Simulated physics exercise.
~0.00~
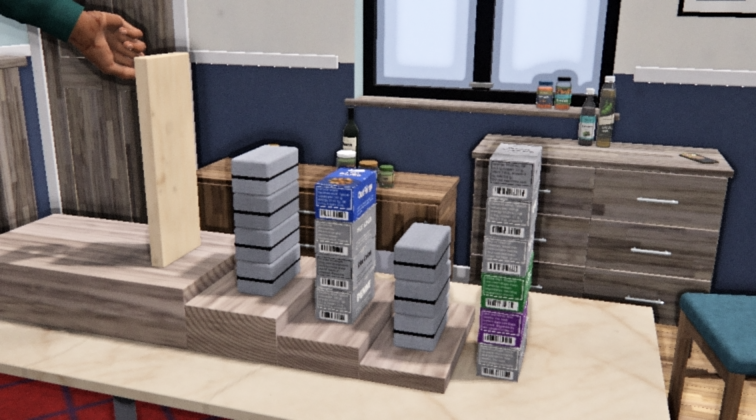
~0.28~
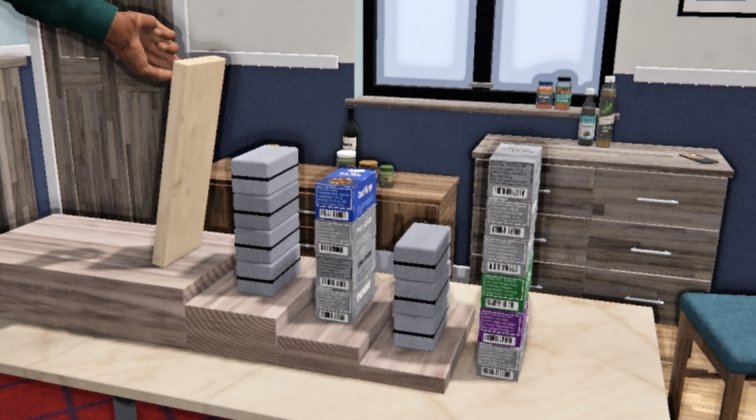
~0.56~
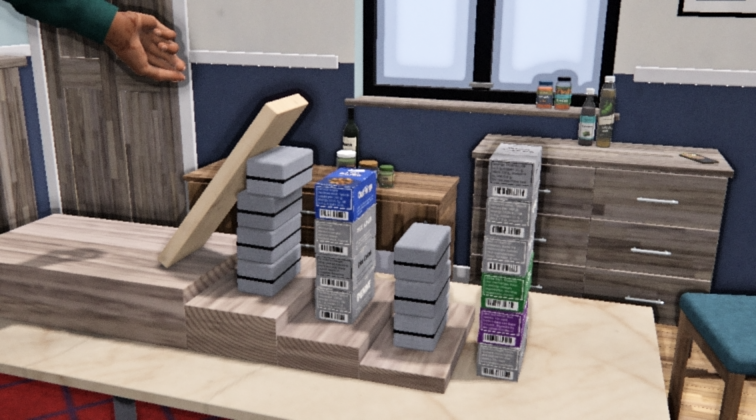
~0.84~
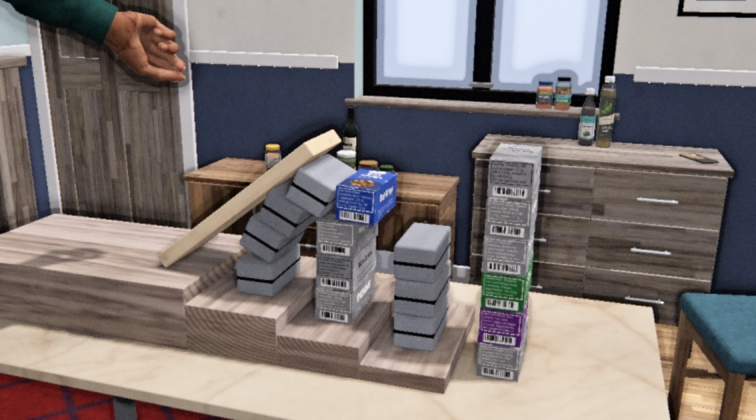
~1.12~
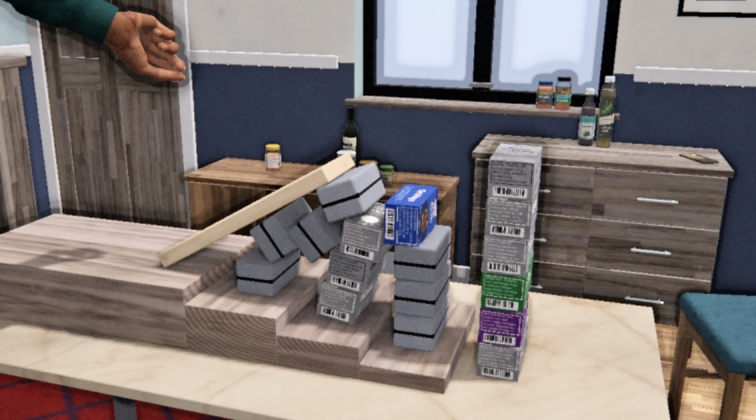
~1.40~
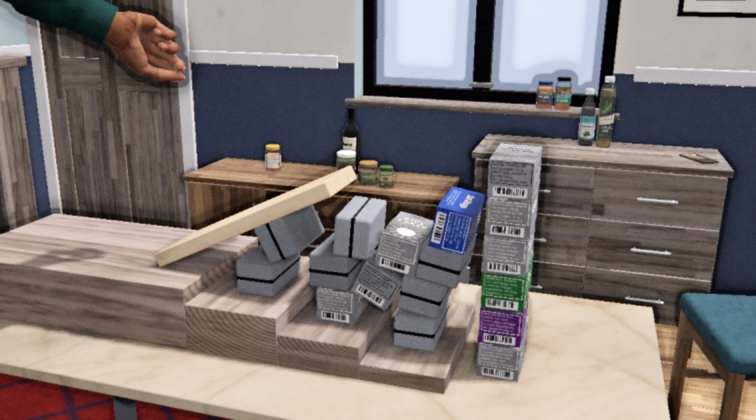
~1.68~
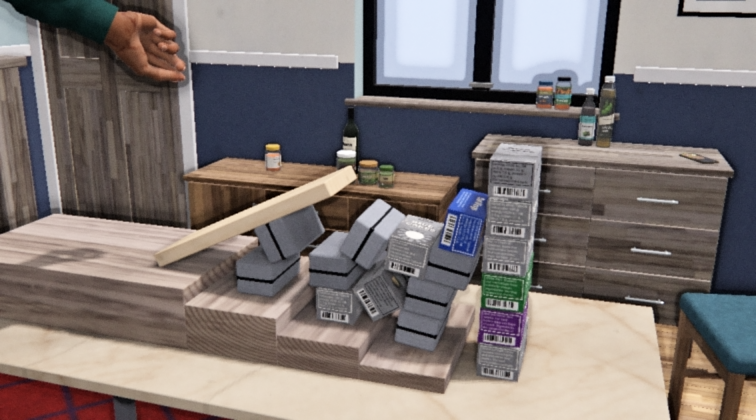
The video shows a hand tipping an upright wooden board rightward into stacks of packets on descending steps. The nearer stacks buckle and topple in turn, and the blue packet tumbles right, ending tilted against the tall end stack, which remains standing.
